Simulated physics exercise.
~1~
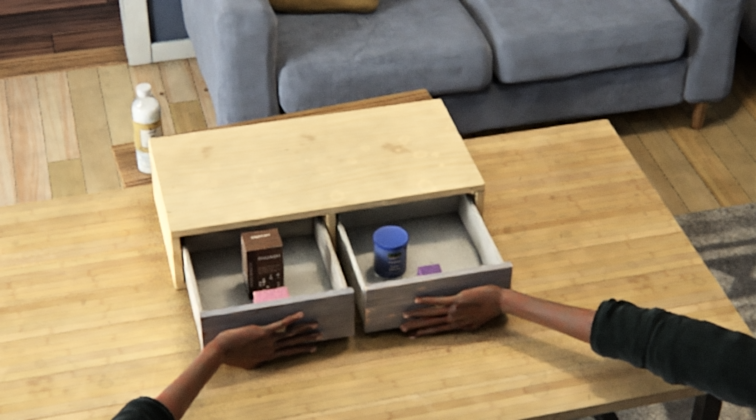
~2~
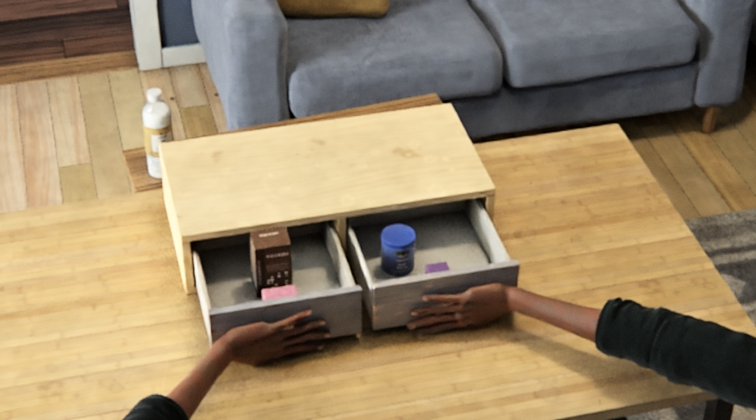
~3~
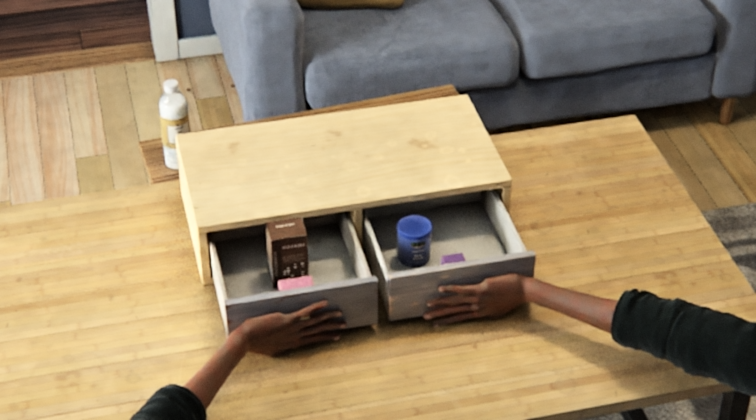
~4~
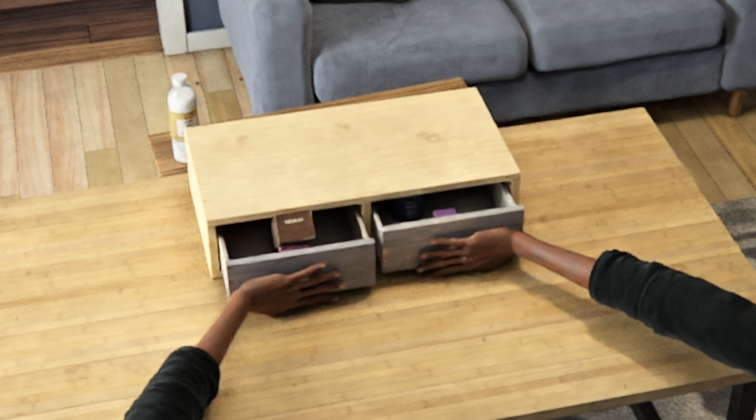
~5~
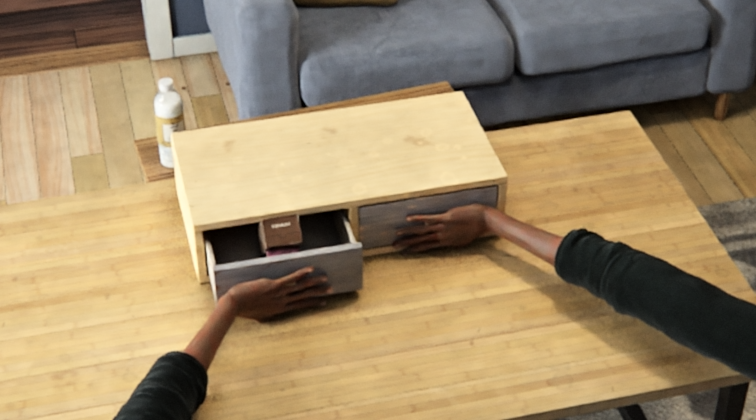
We see a low wooden cabinet on a table, its left drawer holding a brown box and pink block, its right a blue tin and purple block. Two hands push both drawers inward together; the right one closes, while the left stops partway and stays ajar.
